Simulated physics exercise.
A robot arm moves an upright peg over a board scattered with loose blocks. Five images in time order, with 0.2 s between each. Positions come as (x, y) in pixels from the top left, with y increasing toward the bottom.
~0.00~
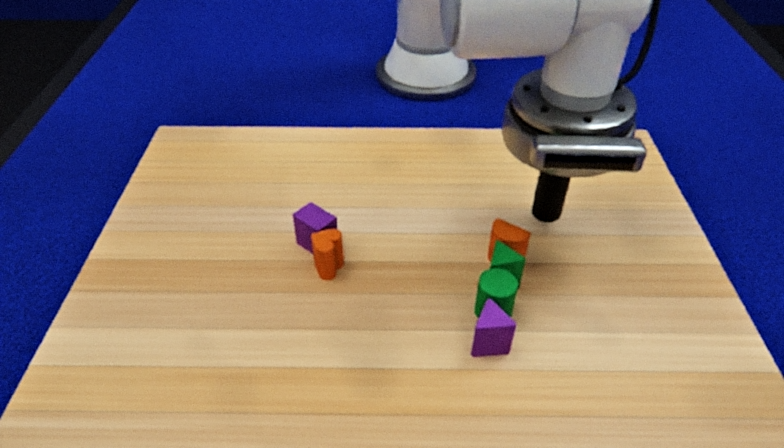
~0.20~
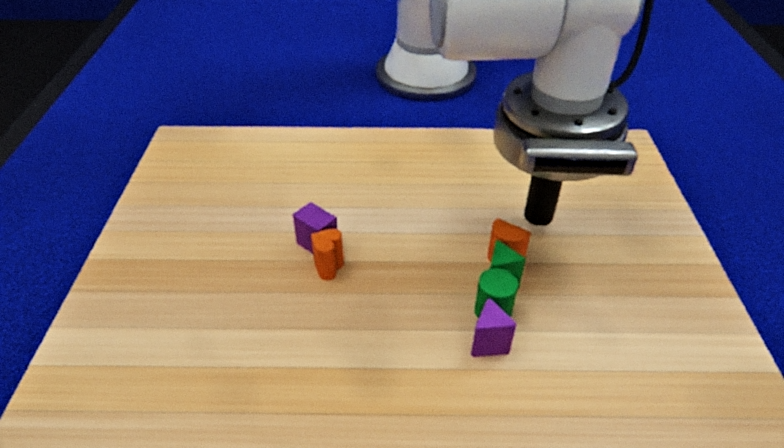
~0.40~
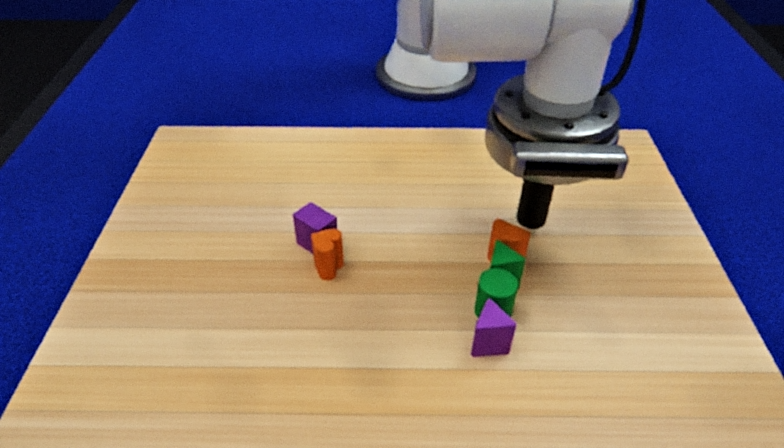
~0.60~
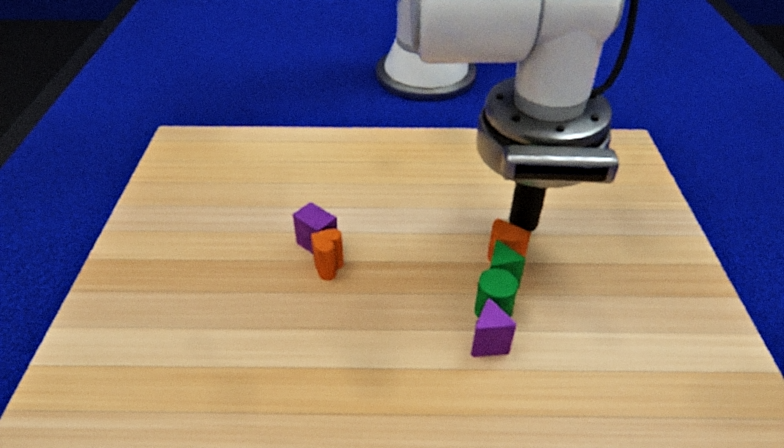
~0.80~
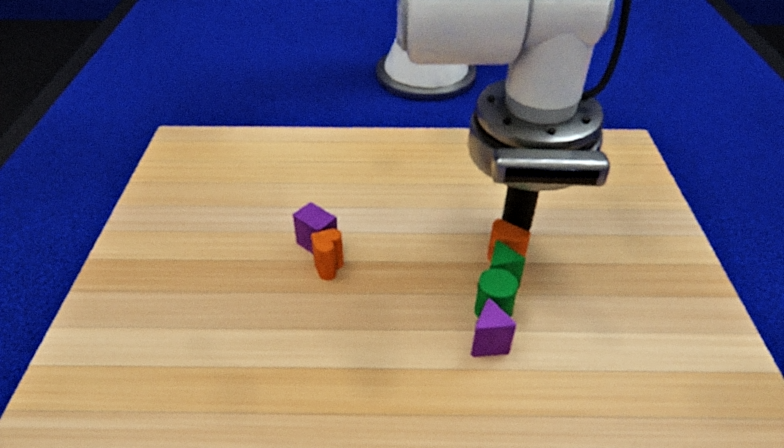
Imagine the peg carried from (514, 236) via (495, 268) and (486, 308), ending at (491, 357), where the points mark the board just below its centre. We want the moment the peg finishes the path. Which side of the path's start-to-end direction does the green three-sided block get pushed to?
Seen from start to end, it moves right.
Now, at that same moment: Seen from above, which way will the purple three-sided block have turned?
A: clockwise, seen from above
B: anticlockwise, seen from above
Answer: B.
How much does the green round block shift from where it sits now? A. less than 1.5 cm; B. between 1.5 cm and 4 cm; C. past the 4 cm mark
The one that fits is C, past the 4 cm mark.
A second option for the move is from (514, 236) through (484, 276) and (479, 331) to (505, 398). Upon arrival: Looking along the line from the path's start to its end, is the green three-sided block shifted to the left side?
In short: No.
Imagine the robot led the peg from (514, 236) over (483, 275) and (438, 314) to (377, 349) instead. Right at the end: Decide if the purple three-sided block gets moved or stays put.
Answer: Moved.
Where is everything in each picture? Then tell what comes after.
The first frame shows peg tip at (546, 214); block tops, purple three-sided block at (494, 316); green round block at (499, 282); green three-sided block at (505, 254); orange D-shaped block at (509, 230).
The second frame shows peg at (538, 218); blocks unchanged.
The third frame shows peg at (531, 221); blocks unchanged.
The fourth frame shows peg at (523, 223); blocks unchanged.
The fifth frame shows peg at (516, 226); purple three-sided block at (494, 316); green round block at (499, 282); green three-sided block at (505, 254); orange D-shaped block at (509, 230).
The first path, step by step. One third of the way, peg at (496, 259); green round block at (499, 290); green three-sided block at (473, 271); orange D-shaped block at (495, 259), turned 10° anticlockwise.
Two thirds of the way, peg at (488, 299); purple three-sided block at (487, 347); green round block at (512, 329); green three-sided block at (455, 284), turned 50° clockwise; orange D-shaped block at (489, 302), turned 30° anticlockwise.
At the end, peg at (493, 347); purple three-sided block at (474, 377), turned 25° anticlockwise; green round block at (533, 366); green three-sided block at (455, 284), turned 50° clockwise; orange D-shaped block at (487, 353).
